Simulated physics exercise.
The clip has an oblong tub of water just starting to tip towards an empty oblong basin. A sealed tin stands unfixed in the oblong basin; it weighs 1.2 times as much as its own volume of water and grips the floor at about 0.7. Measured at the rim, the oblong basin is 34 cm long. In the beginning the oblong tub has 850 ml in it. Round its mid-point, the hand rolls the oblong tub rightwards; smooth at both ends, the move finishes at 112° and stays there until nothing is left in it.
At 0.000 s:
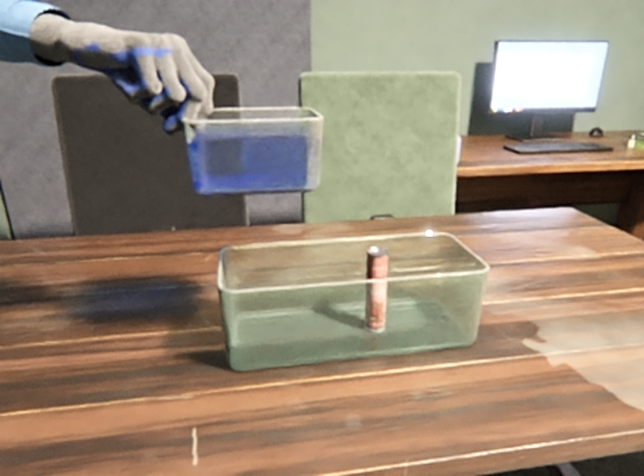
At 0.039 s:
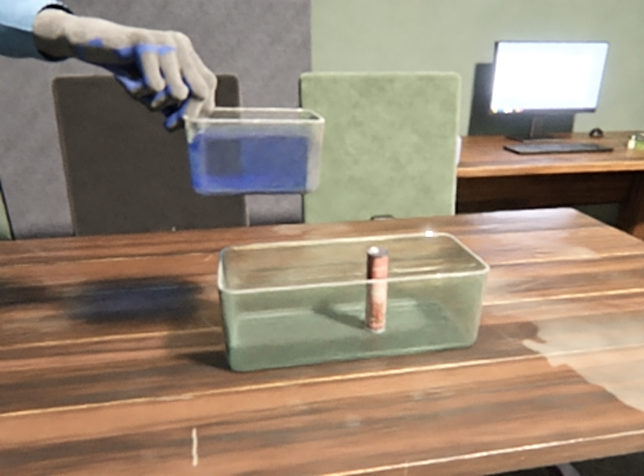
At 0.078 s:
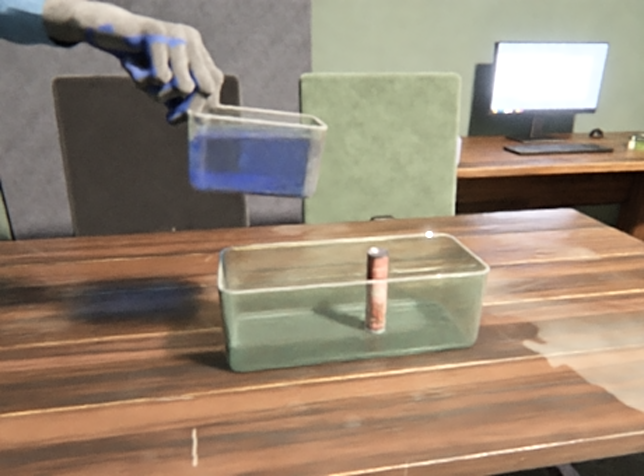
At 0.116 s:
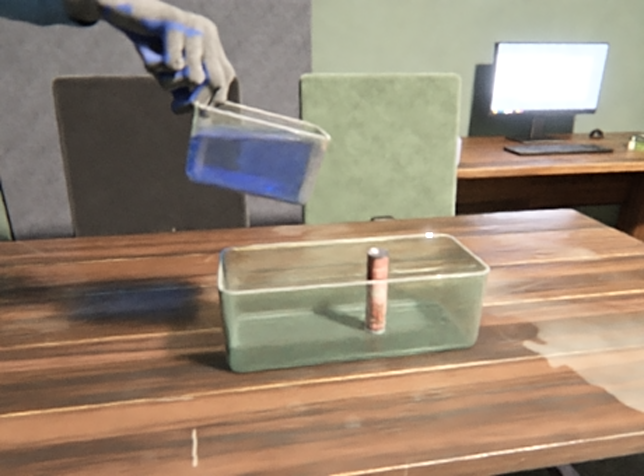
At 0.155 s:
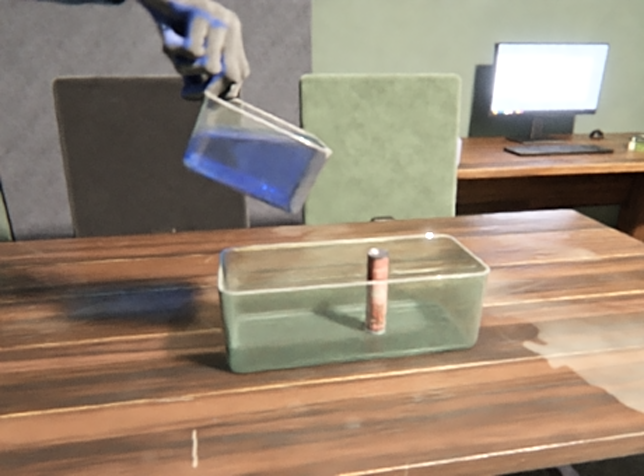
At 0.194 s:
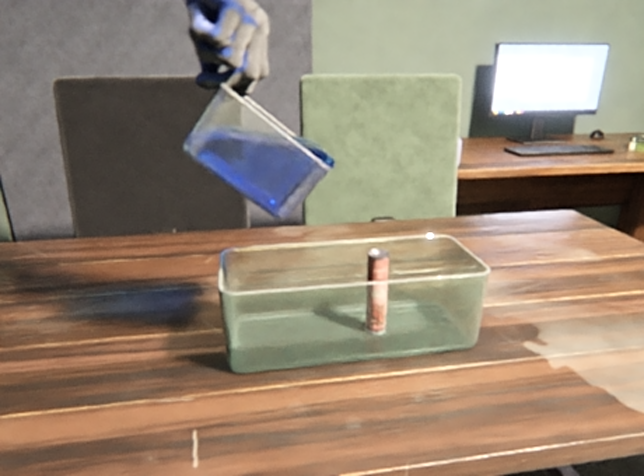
At the start, a hand holds an oblong tub of blue water almost level above a clear oblong basin with a small reddish cylinder standing in it on a wooden table. The hand rolls the tub rightwards, slightly at first, then steeply, until the water reaches its lowered right rim.
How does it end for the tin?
Overturned.
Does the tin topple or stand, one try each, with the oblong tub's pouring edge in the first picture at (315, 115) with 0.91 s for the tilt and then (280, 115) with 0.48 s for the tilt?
The tin stays vertical the first time and stays vertical the second time.
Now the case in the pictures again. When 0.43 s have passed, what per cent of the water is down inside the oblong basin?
Around 38 percent.
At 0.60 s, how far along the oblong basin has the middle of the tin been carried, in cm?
3 cm, roughly.
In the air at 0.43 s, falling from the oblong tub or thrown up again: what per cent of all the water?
46 %.
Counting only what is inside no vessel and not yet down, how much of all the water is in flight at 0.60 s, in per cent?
In-air share: About 8 %.
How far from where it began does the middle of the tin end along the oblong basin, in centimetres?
It finishes around 6.0 cm from where it began.
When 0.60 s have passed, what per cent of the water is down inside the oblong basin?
88 %, more or less.
Then, 0.43 s in, the tilt is 109° and 16 per cent is still to pour; the tin stands where it began.
Then, 0.60 s in, the tilt is 112° and 2 per cent is still to pour; the tin leans 11°.
Then, 0.78 s in, the tilt is 112° and 0 per cent is still to pour; the tin leans 7°.
Then, 0.98 s in, the tilt is 112° and 0 per cent is still to pour; the tin leans 15°.
Finally, the tin lies on its side.
